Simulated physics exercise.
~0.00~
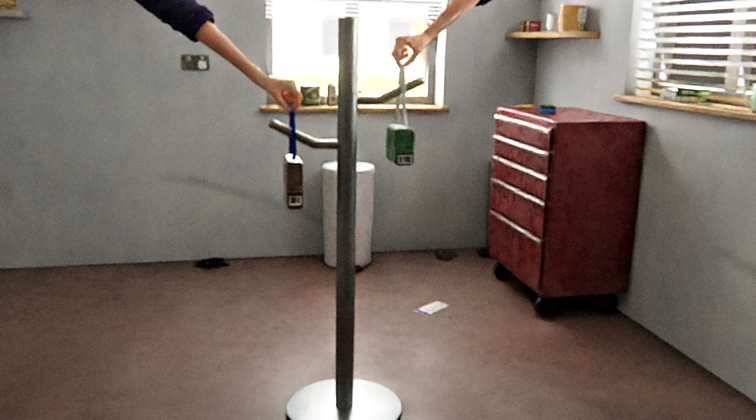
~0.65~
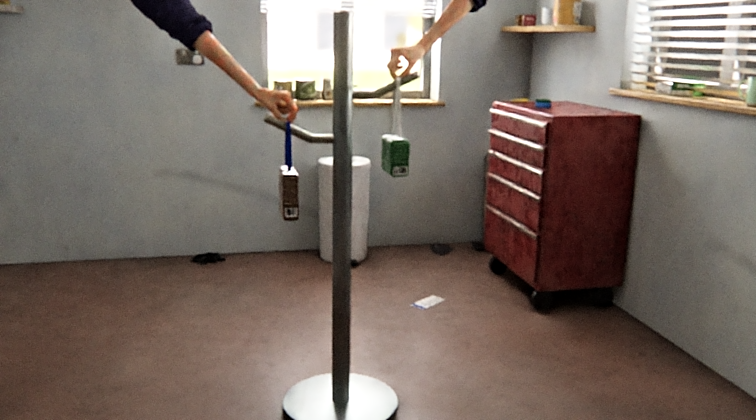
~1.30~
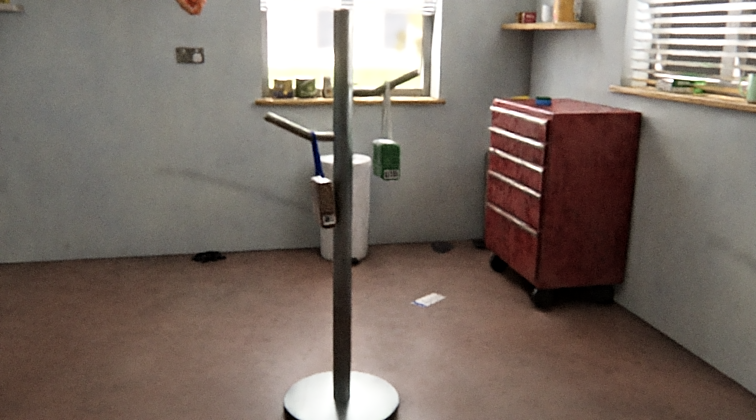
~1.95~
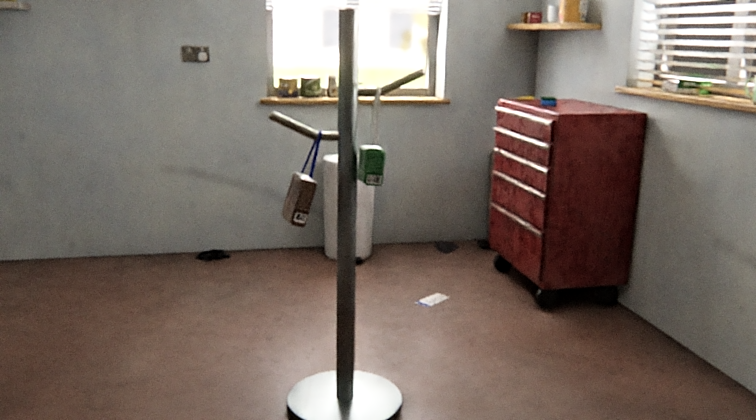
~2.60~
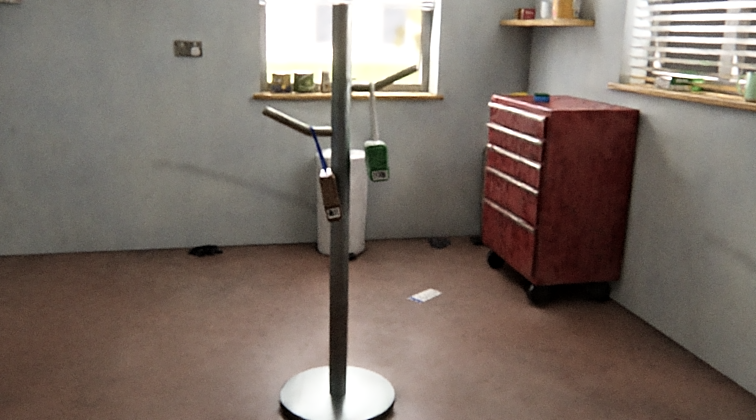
Two hands lowered a brown pouch and a green pouch by their loops onto the pegs of a metal post, one on each side, then let go and drew away, and both pouches swung a little but stayed hanging.
